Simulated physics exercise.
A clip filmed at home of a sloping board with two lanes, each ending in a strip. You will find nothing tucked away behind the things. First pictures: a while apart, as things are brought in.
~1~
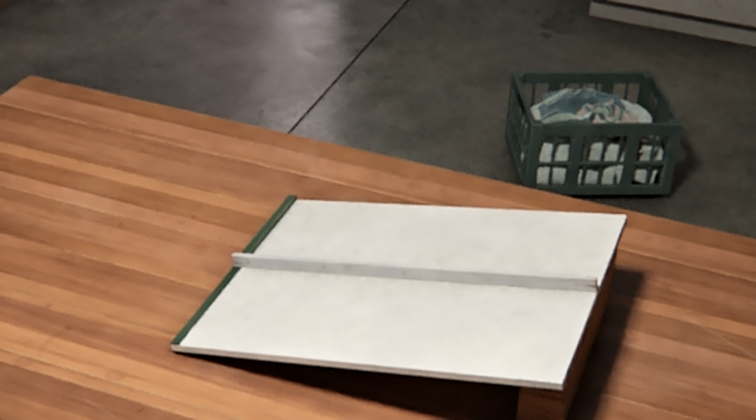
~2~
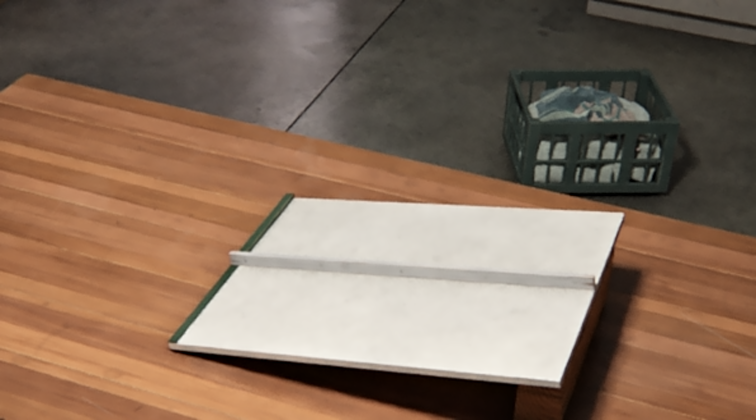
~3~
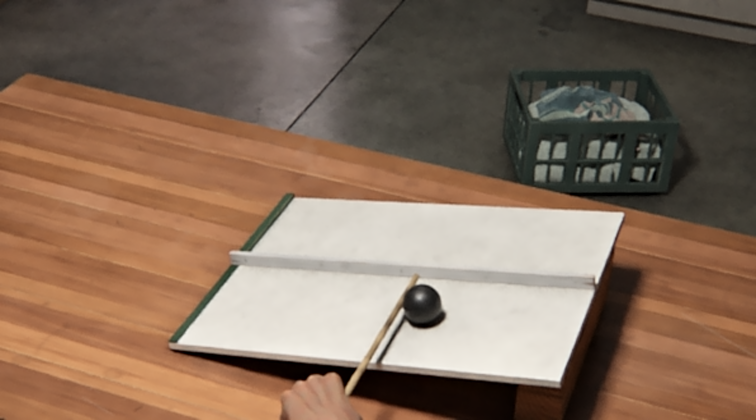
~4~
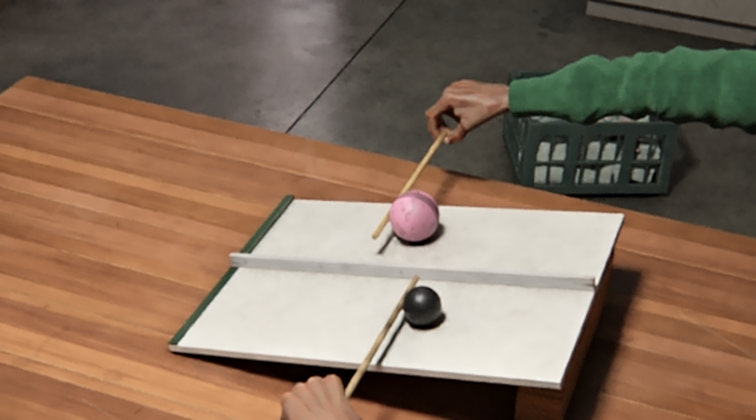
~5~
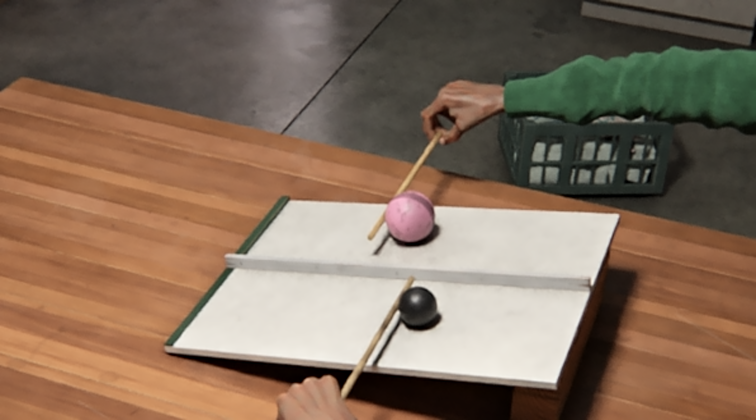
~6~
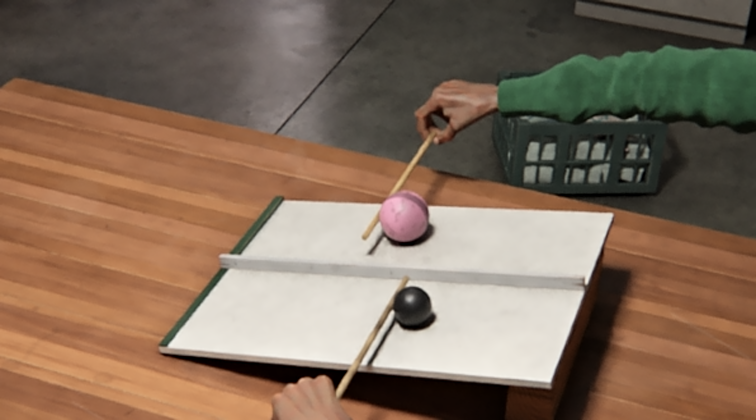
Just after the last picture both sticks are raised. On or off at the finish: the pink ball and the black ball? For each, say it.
Note - pink ball drops off the end; black ball drops off the end.
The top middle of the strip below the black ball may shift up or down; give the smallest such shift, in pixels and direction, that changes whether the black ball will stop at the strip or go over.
Roughly 8 pixels upward.
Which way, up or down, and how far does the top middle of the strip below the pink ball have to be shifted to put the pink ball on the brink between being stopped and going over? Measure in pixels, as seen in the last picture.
You'd need to go up by close to 8 pixels.
Then, 0.64 s past the last view, pink ball rolling on the board near (254, 204); black ball rolling on the board near (240, 295).
Then, 1.14 s past the last view, pink ball off the board near (89, 181); black ball off the board.
Finally, the pink ball runs past the strip; the black ball runs past the strip.
